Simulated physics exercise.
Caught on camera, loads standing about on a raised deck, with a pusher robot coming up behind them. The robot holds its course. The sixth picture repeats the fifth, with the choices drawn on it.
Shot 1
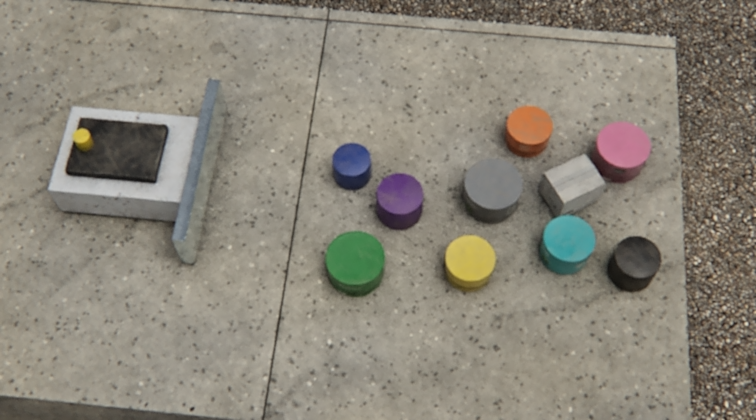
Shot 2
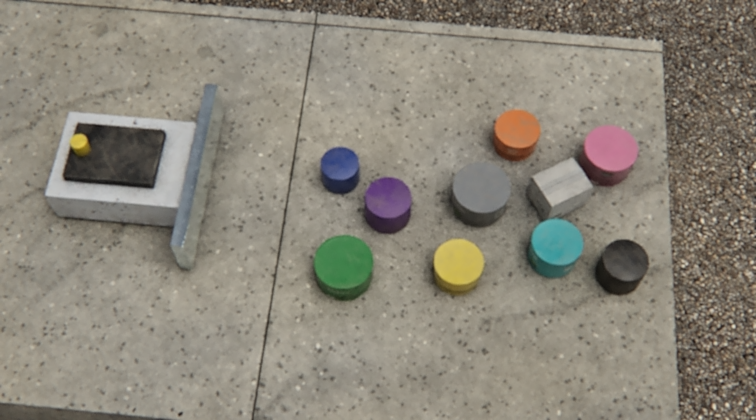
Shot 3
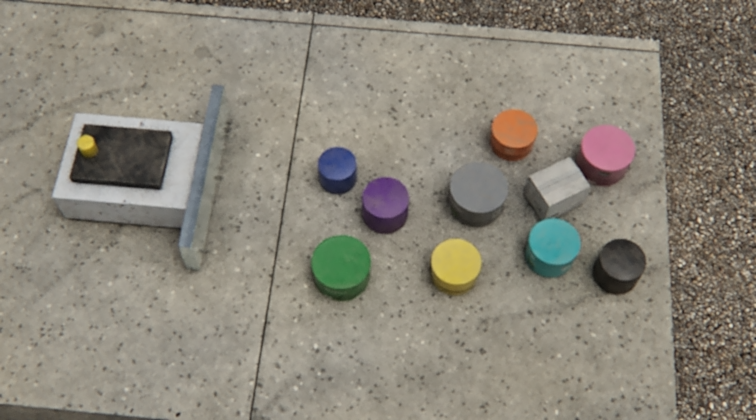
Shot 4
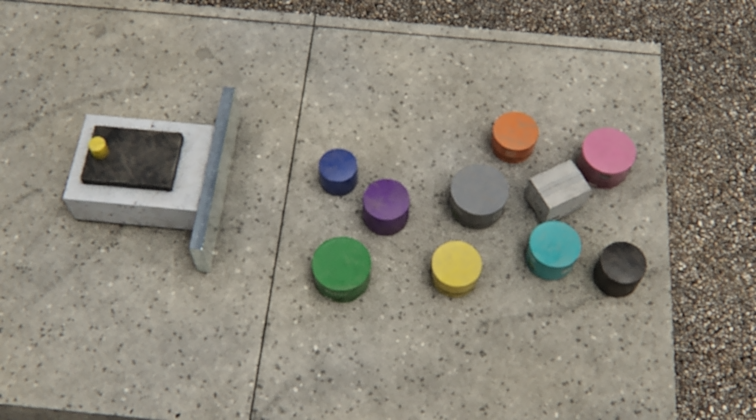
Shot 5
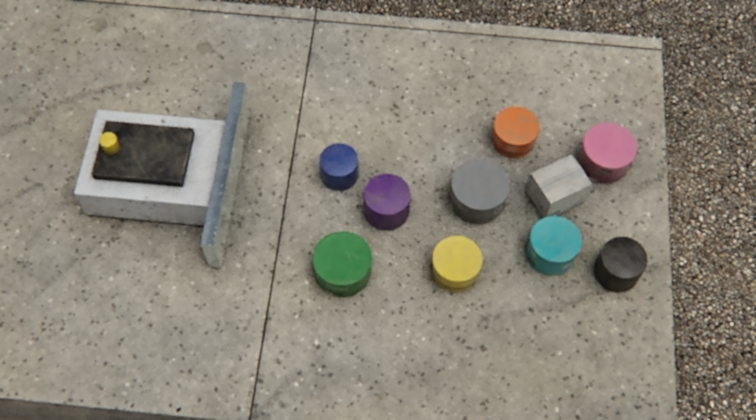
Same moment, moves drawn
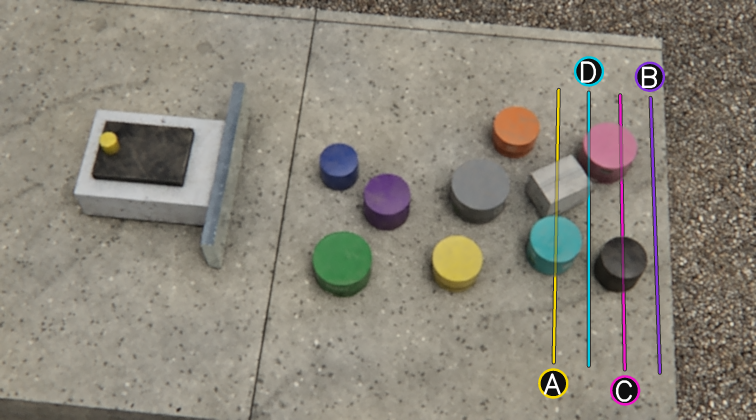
We see a white pusher robot with a wide blue-grey blade creep a short way right across a speckled grey deck, towards a scattered group of colourful cylinders and one pale block, which all stay still.
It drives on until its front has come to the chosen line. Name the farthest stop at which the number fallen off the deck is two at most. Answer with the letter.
No farther than D.
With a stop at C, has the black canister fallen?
Yes.
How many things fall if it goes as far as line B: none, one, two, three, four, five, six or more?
Six or more.
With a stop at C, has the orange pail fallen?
No.
On the marked copy, A at (556, 216); B at (655, 225); C at (622, 222); D at (589, 219).
With D. Early on, robot (281, 165); green pail (381, 269); blue canister (383, 170).
Further on, robot (412, 177); black canister (628, 271); pink pail (625, 144).
At the end, robot (518, 186); white parcel over the edge; pink pail (663, 138); one fallen.
As for the rest, A is within the limit but short; B drops nine; C drops five.
